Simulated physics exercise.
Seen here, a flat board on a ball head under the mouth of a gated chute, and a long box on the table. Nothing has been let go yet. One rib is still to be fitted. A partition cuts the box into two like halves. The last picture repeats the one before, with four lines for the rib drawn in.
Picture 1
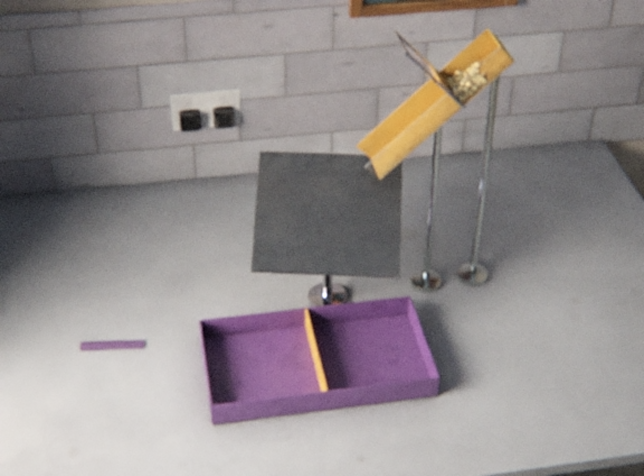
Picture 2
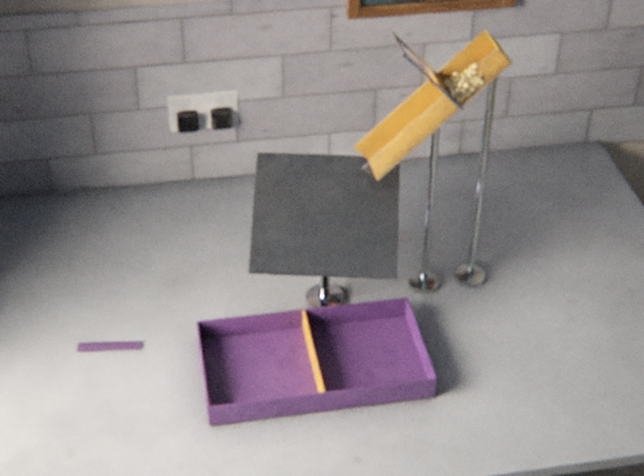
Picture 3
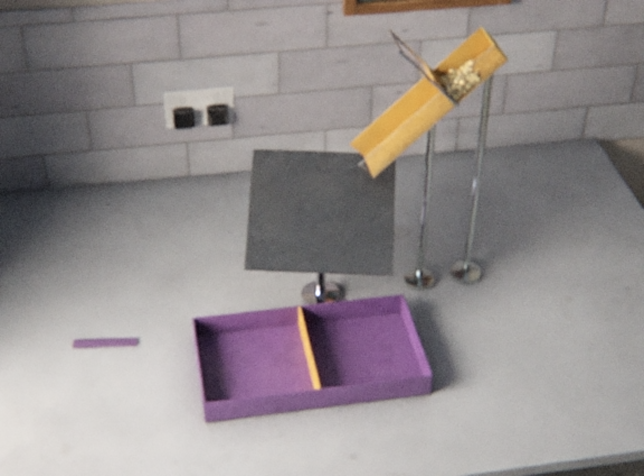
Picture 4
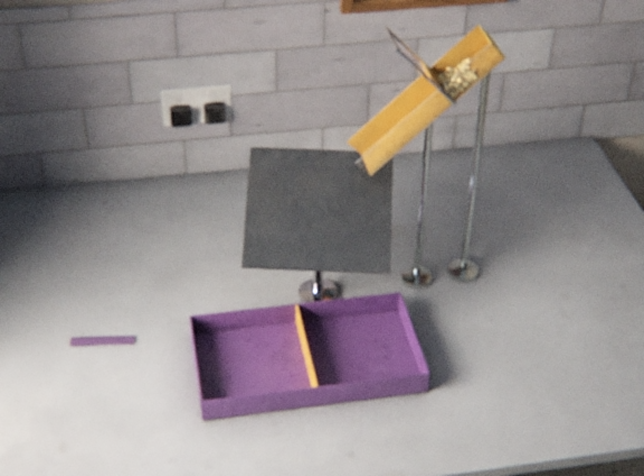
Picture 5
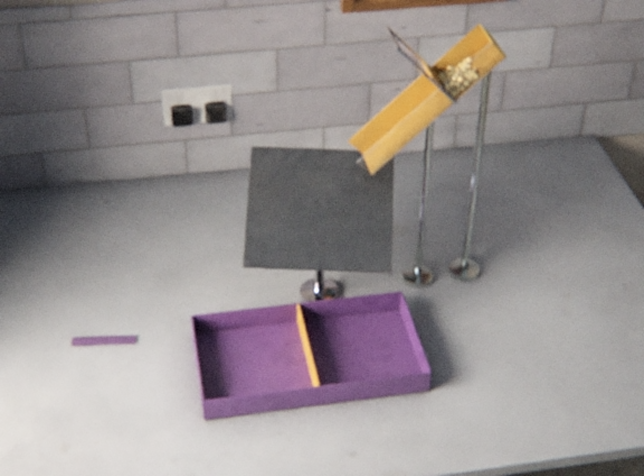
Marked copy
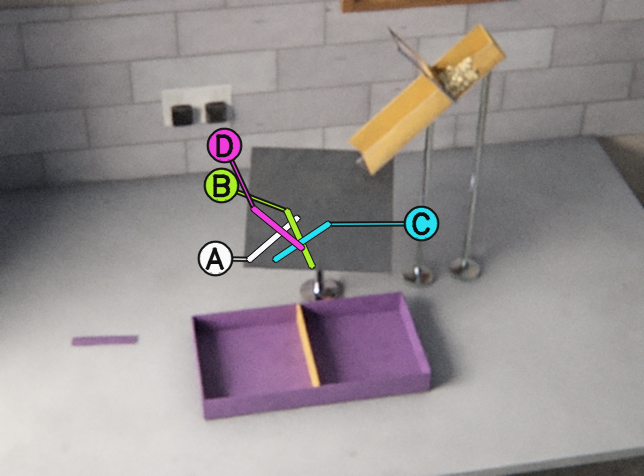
The view drifts very slightly while the chute, grey board and divided purple box stay still.
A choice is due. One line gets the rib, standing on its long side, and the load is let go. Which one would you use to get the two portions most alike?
The best line is D.
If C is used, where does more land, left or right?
Left.
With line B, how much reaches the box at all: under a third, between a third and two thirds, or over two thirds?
It is over two thirds.
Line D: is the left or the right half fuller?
Right.
On the marked copy, line A from (297, 218) to (249, 259); line B from (287, 211) to (312, 265); line C from (328, 224) to (275, 259); line D from (254, 208) to (301, 247).
For line A, of what is caught, nearly all in the left half, a stray few in the right.
For line B, of what is caught, a small part in the left half, nearly all in the right.
For line C, of what is caught, most in the left half, about a quarter in the right.
For line D, of what is caught, about a third in the left half, about two thirds in the right.
